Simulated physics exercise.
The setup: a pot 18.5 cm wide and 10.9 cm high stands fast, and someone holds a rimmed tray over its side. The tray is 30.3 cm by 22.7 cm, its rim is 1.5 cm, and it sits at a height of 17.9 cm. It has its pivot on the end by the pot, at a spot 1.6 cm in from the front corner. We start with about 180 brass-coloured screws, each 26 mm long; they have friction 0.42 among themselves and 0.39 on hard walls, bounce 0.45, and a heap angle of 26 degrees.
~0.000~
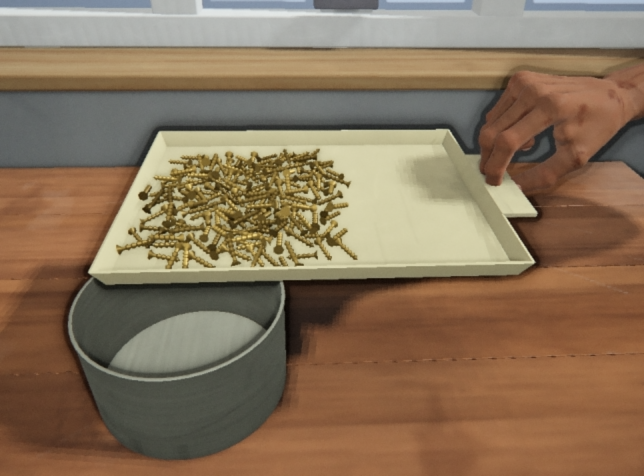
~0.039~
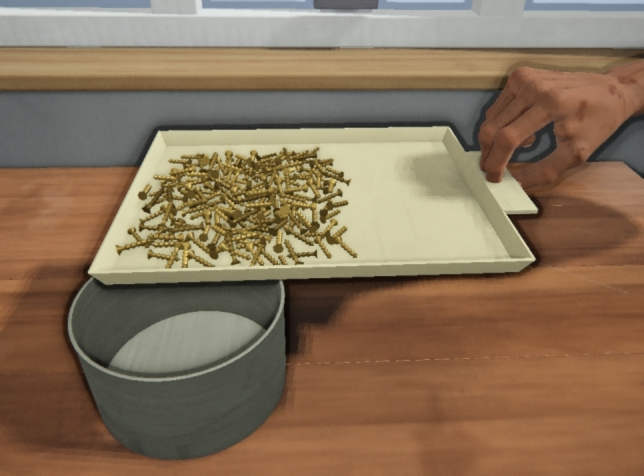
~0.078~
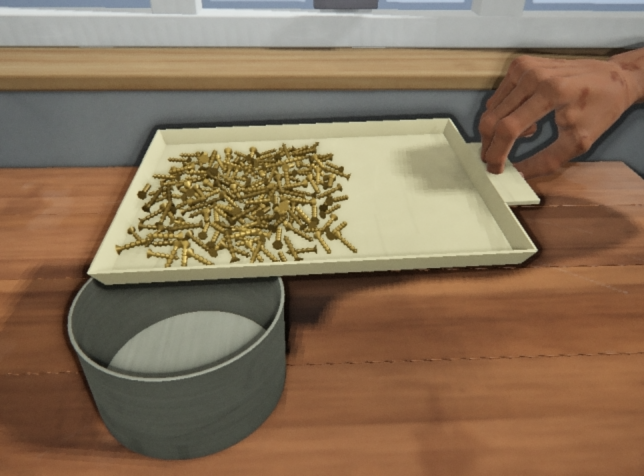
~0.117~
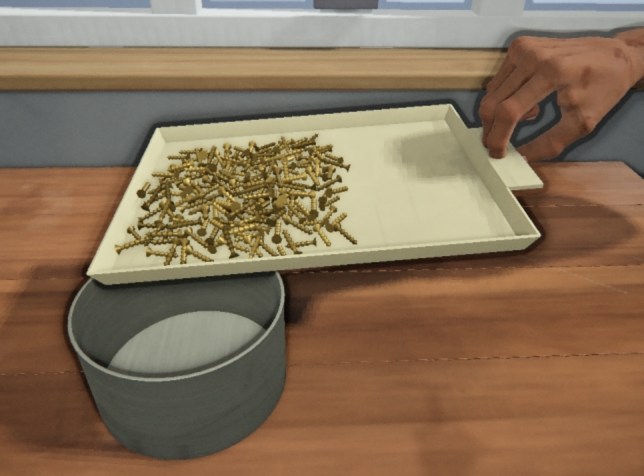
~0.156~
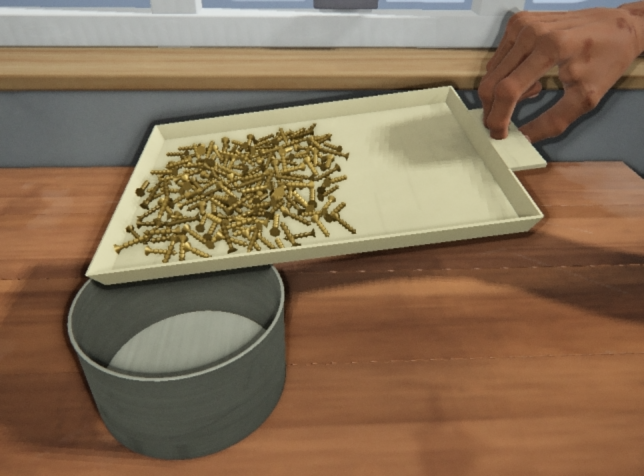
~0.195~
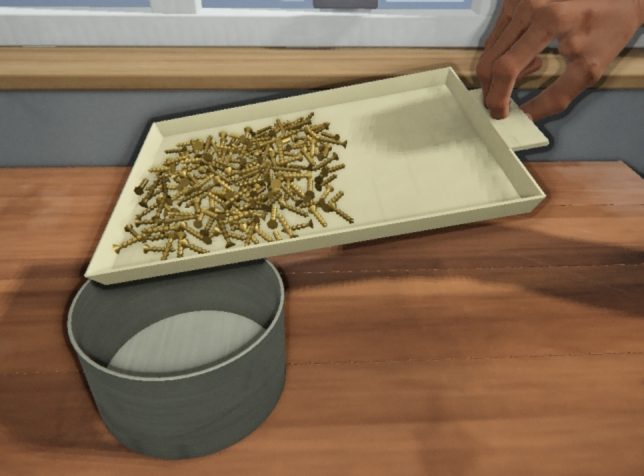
Cream rimmed tray of brass-coloured screws tilting gradually as a hand raises its right end, its left end above a grey pot.
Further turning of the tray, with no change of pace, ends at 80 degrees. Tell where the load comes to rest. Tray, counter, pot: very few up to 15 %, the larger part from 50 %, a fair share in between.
Tray very few; counter the larger part; pot a fair share.
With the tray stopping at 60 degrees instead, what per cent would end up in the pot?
Then about 30 per cent.
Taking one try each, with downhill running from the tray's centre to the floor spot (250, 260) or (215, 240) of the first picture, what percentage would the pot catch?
Around 10 % for the first direction, around 10 % for the second.
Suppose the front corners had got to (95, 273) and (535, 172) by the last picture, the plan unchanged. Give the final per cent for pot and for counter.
That works out as pot 0 and counter 100.
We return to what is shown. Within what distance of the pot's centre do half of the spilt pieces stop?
I'd say close to 16 centimetres.
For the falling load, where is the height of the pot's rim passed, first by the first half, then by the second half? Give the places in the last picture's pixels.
Earlier half close to (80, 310), later half at (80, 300) in pixels.
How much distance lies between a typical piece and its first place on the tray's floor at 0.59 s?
About 5 cm.
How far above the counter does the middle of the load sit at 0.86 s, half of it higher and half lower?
Roughly 20 cm.
After 0.59 s, tilt 44 degrees; the tray holds 100 %, the pot 0 %.
Then, at 0.86 s, tilt 67 degrees; the tray holds 65 %, the pot 5 %.
After 1.23 s, tilt 80 degrees; the tray holds 5 %, the pot 25 %.
At rest (2.3 s), tray 0 %, counter 70 %, pot 30 %.
